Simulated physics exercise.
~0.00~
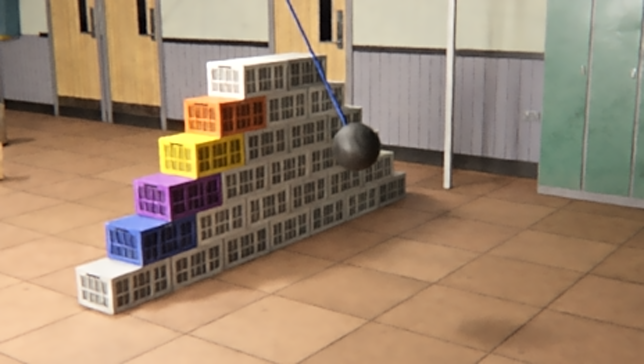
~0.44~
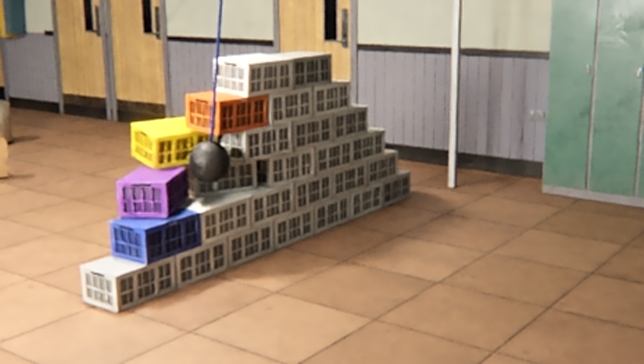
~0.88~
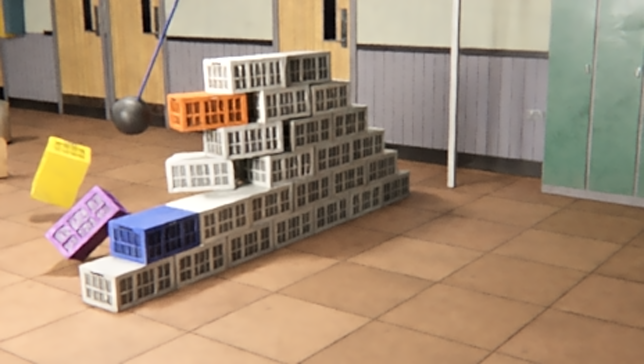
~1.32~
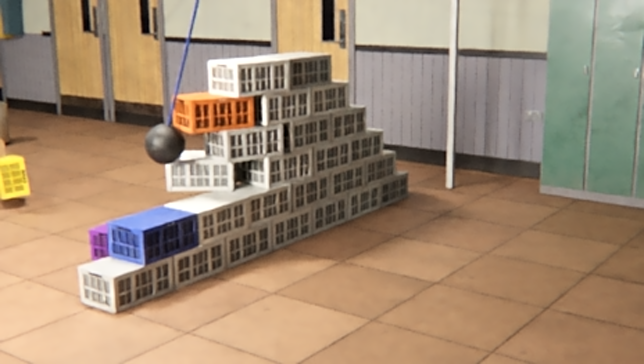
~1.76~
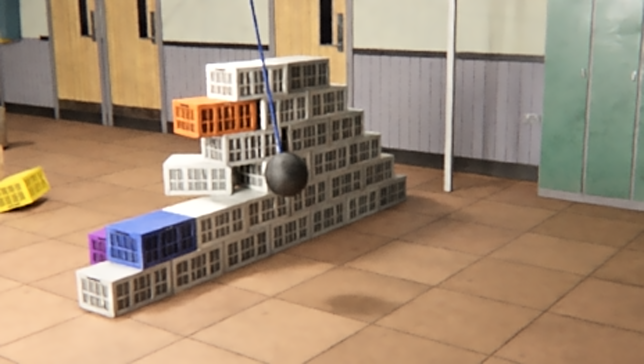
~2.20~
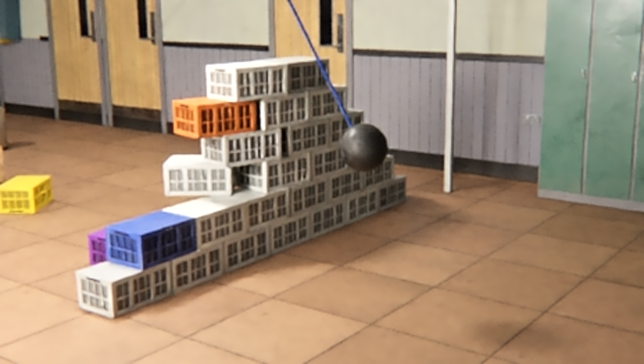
A swinging ball knocks the yellow and purple crates off the stack, which otherwise stays standing.
